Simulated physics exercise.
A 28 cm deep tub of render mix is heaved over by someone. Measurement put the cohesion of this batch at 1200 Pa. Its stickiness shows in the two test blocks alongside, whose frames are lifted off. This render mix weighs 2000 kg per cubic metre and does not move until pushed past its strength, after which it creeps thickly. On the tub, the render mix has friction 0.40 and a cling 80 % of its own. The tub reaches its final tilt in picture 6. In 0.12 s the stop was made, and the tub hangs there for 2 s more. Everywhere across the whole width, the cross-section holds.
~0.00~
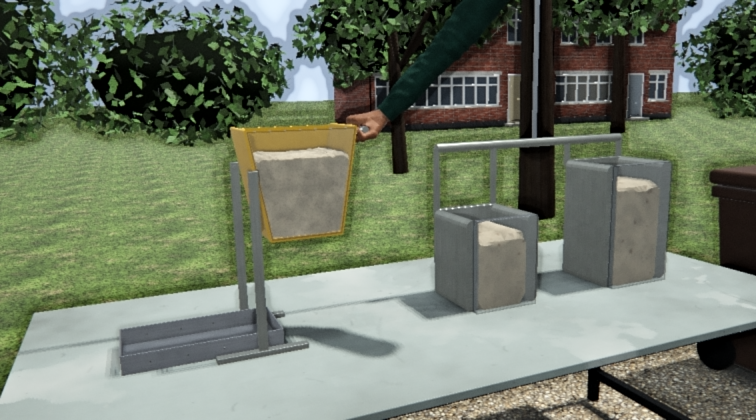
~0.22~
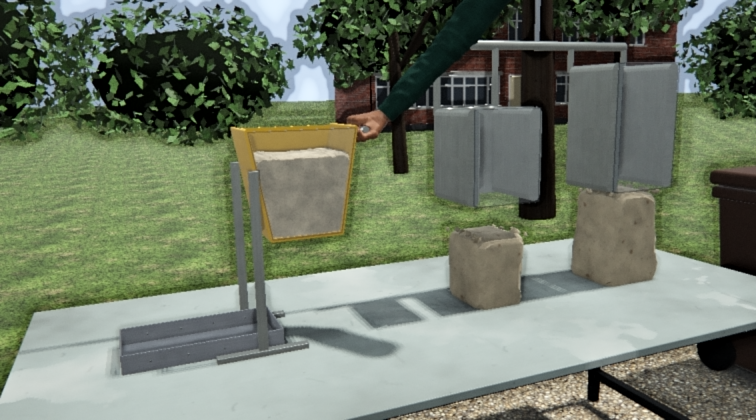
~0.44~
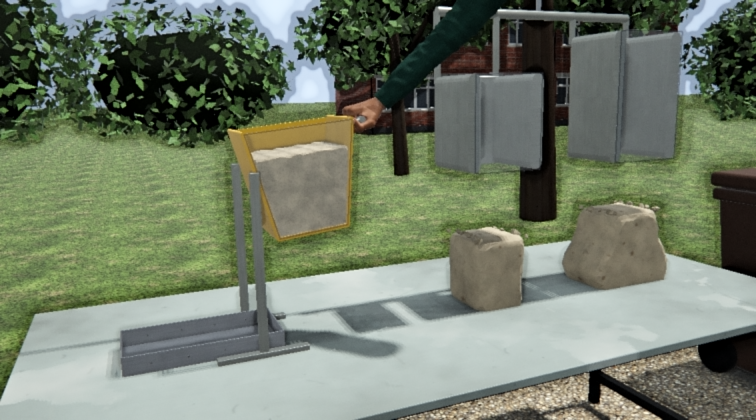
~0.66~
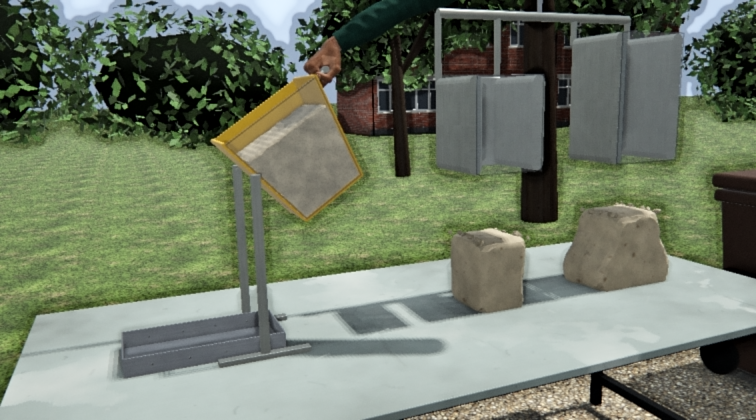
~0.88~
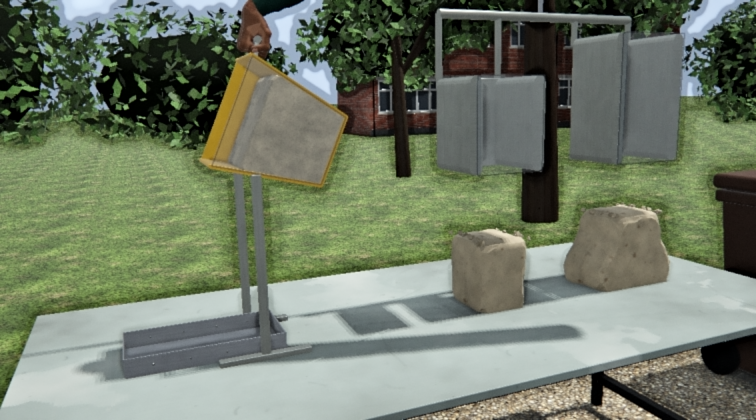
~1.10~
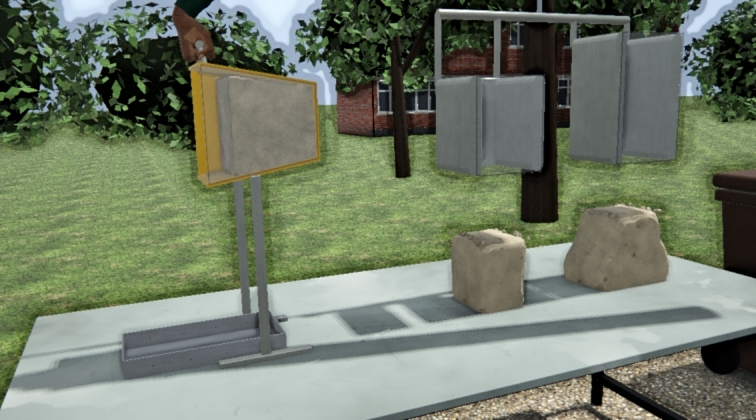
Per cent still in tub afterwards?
Approx. 100 %.
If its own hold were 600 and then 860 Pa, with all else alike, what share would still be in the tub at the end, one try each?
Respectively, close to 55 % and close to 70 %.
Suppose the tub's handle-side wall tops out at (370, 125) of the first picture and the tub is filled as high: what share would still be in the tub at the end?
65 %.
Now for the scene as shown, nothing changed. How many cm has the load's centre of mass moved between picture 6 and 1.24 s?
It has gone close to 1 cm.
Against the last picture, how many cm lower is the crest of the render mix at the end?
The top ends up some 3 cm below its level in the last picture.
By 1.24 s, the tub is at 90 degrees and holds 100 %.
By 1.41 s, the tub is at 90 degrees and holds 100 %.
By 1.58 s, the tub is at 90 degrees and holds 100 %.
By 1.75 s, the tub is at 90 degrees and holds 100 %.
By 3.10 s, at the end, the tub is at 90 degrees and holds 100 %.
